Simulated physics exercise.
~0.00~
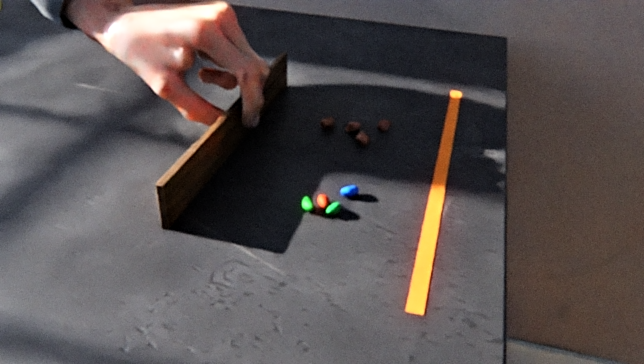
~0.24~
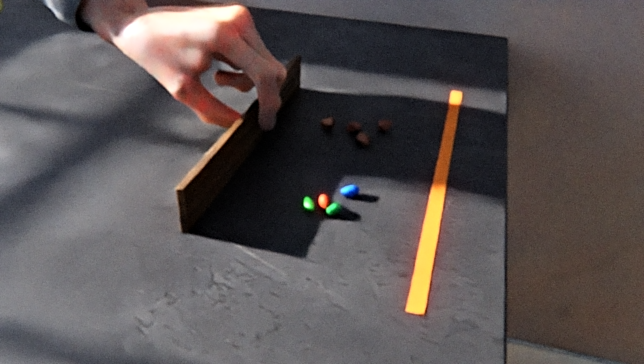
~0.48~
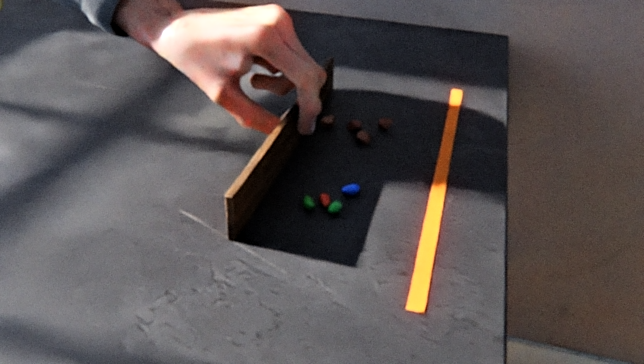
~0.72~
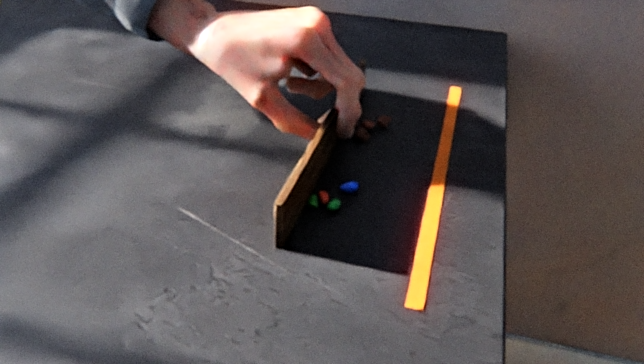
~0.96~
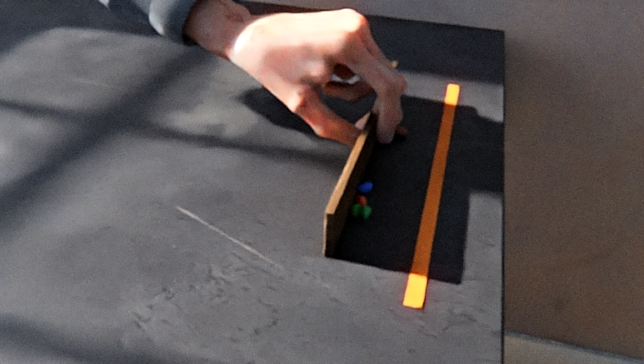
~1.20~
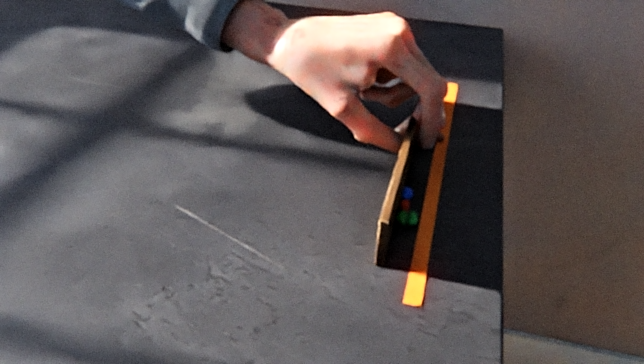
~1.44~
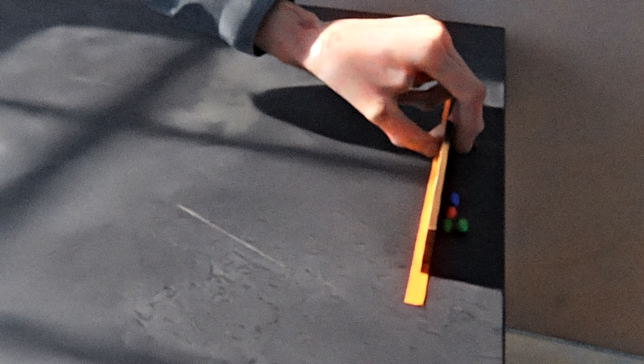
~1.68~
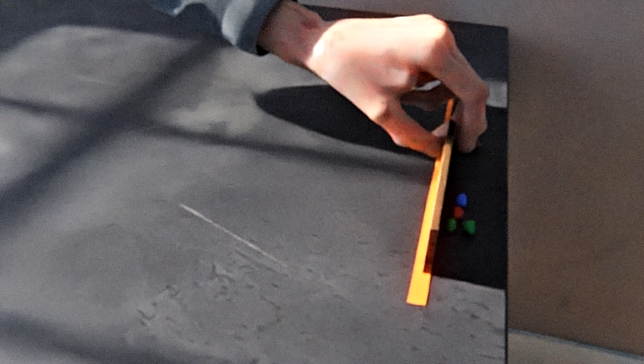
A hand slides a wooden strip right, pushing two small piles past orange tape, then stops.
